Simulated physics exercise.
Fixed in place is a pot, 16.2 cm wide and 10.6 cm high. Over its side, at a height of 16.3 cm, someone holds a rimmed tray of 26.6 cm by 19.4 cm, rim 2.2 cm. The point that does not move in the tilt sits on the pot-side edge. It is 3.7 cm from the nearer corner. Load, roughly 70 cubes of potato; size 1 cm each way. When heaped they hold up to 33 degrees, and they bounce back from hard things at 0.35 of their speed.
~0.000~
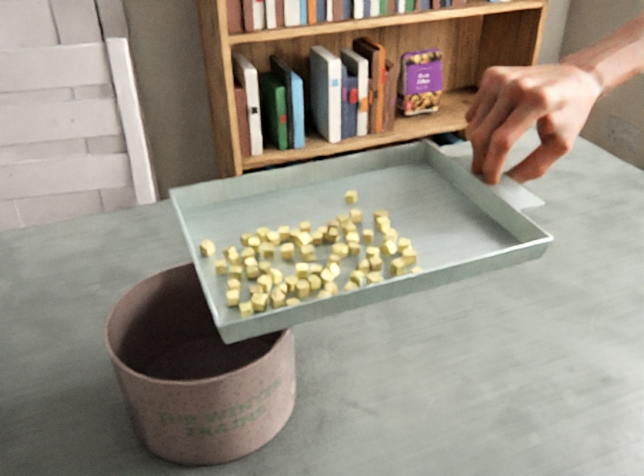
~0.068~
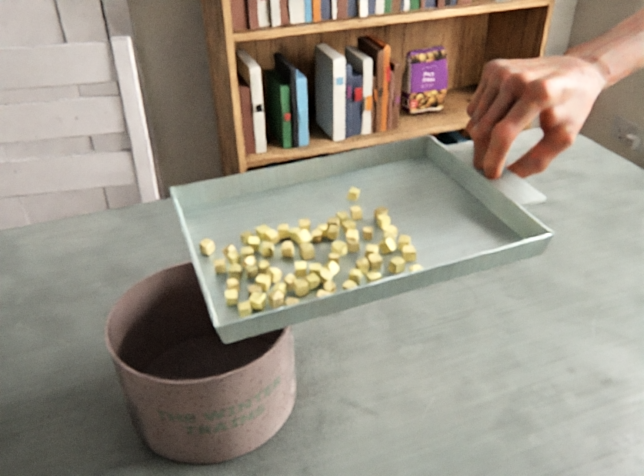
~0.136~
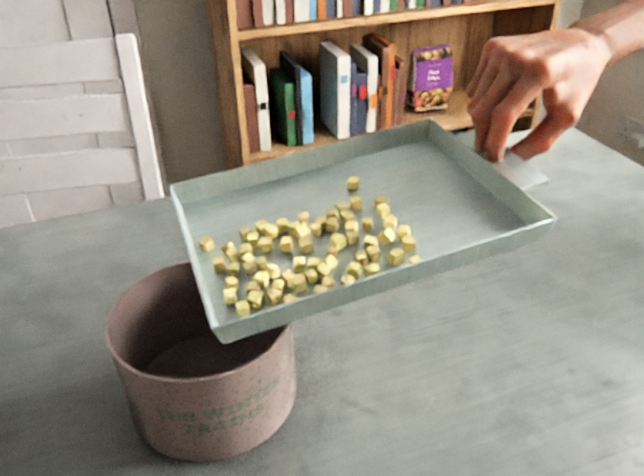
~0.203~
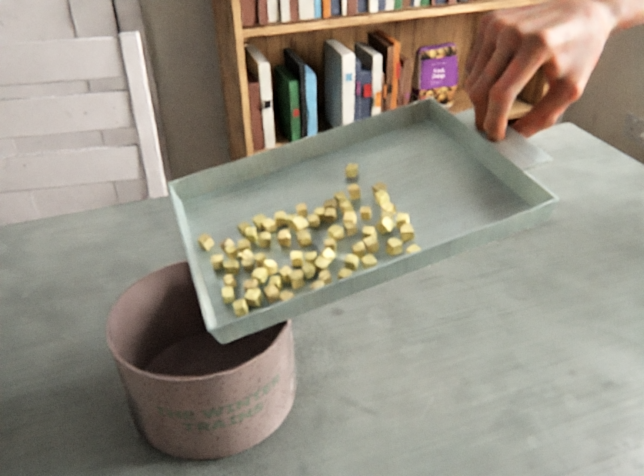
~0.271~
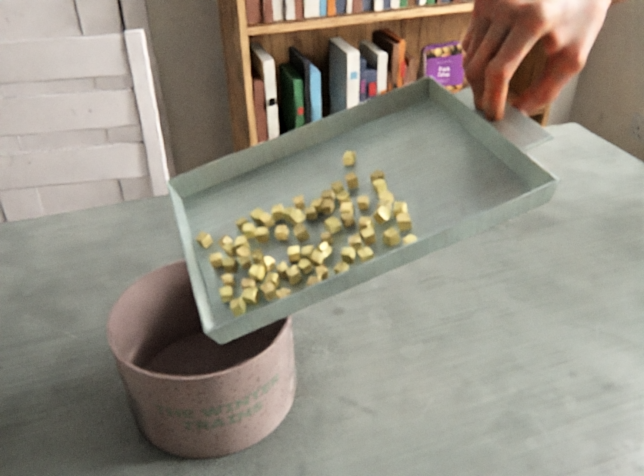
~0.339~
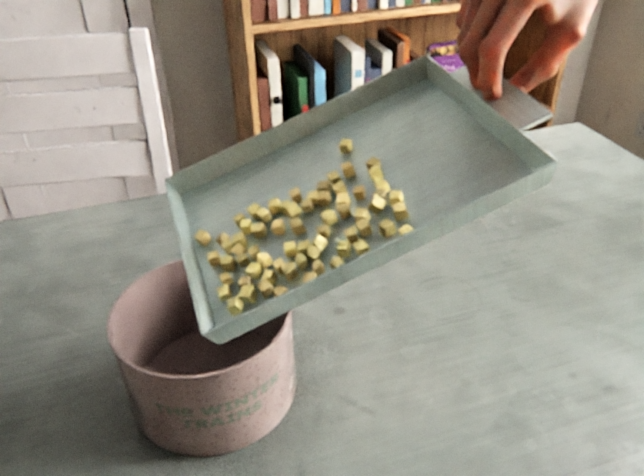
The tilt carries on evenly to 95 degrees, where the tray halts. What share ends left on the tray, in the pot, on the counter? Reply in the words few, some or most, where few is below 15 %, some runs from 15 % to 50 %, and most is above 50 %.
Shares - tray: Few; pot: Some; counter: Most.
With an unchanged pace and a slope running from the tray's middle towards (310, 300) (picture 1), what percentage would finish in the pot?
My guess is roughly 0 percent.
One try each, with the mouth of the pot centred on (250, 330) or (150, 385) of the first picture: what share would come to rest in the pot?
Close to 15 in a hundred, then close to 100 in a hundred.
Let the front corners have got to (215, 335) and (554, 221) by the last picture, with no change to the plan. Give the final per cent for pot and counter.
That works out as pot 0 and counter 100.
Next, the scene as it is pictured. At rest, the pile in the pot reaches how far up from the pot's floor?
About 1.0 centimetres.
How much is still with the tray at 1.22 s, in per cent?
It works out to near 90 per cent of the load.
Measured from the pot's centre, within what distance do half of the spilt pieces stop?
Roughly 16 cm.
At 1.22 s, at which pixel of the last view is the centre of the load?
My estimate is roughly (198, 280).
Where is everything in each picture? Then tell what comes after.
In the first frame, tray tilt 0 degrees, front corners at (223, 320) and (545, 236); middle of the pieces at (307, 253); pot at (200, 314).
In the second frame, tray tilt 1 degrees, front corners at (221, 320) and (546, 232); middle of the pieces at (307, 251).
In the third frame, tray tilt 5 degrees, front corners at (217, 322) and (548, 216), lowest corner left front; middle of the pieces at (306, 245).
In the fourth frame, tray tilt 10 degrees, front corners at (214, 323) and (550, 198), lowest corner left front; middle of the pieces at (303, 239).
In the fifth frame, tray tilt 14 degrees, front corners at (210, 325) and (550, 179), lowest corner left front; middle of the pieces at (301, 232).
In the sixth frame, tray tilt 19 degrees, front corners at (207, 327) and (548, 160), lowest corner left front; middle of the pieces at (297, 226); pot at (201, 308). Its pace works out near 70 degrees a second.
Then, at 0.87 s, tilt 55 degrees; the tray holds 100 %, the pot 0 %.
After 1.22 s, tilt 79 degrees; the tray holds 90 %, the pot 0 %.
Then, at 1.67 s, tilt 95 degrees; the tray holds 25 %, the pot 25 %.
At rest (3.0 s), tray 5 %, pot 35 %, counter 65 %.
